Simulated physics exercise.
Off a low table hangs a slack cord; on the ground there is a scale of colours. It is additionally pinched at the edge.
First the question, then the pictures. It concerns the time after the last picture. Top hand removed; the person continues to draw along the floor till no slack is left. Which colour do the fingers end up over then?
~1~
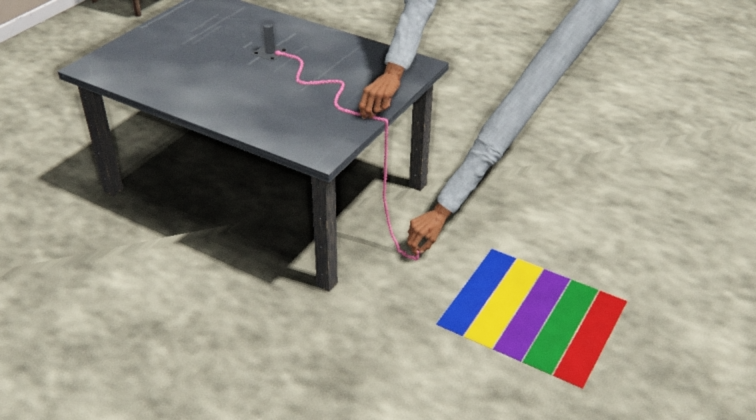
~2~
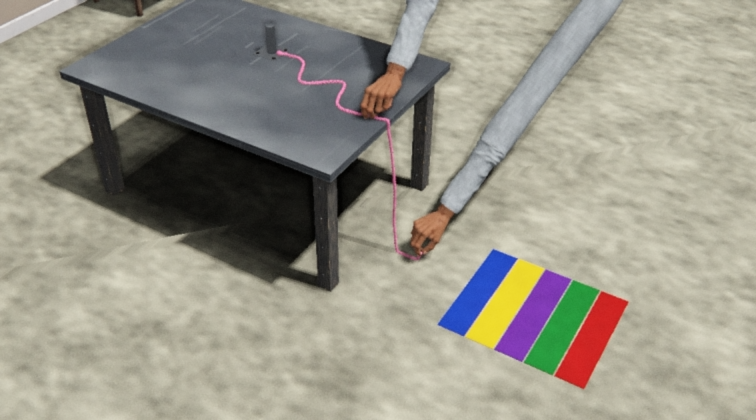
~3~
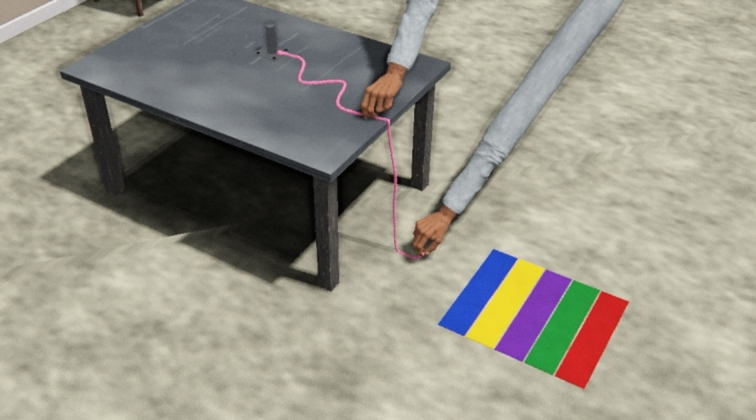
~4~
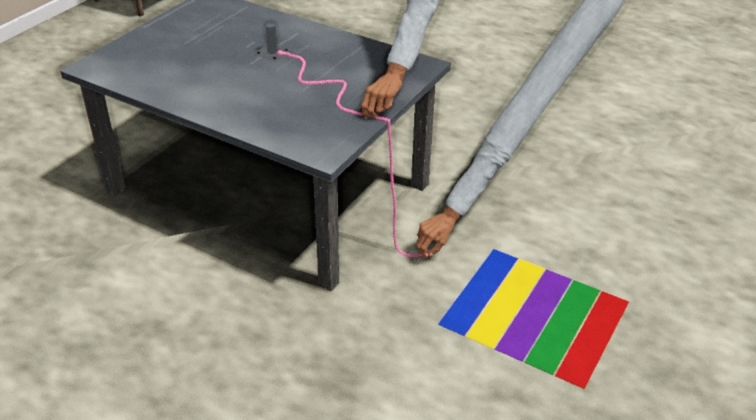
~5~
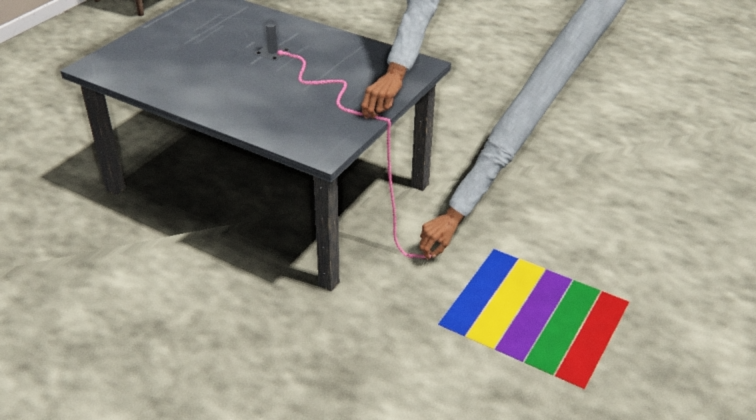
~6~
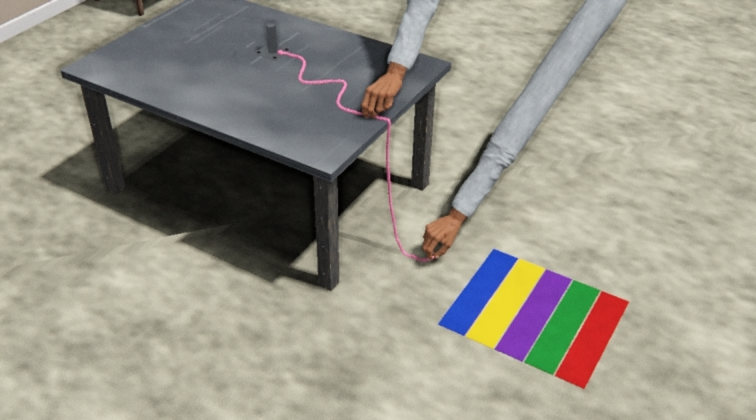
They end up over the green strip.
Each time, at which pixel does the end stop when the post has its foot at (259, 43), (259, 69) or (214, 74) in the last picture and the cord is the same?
First close to (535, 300), next close to (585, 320), last close to (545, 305).
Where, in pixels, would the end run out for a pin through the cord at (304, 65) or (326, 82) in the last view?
Try by try: (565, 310), (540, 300).
Soon after, end near (523, 293); over yellow.
Then, end near (553, 306); over purple.
At full stretch, end near (570, 313); over green. Over green.
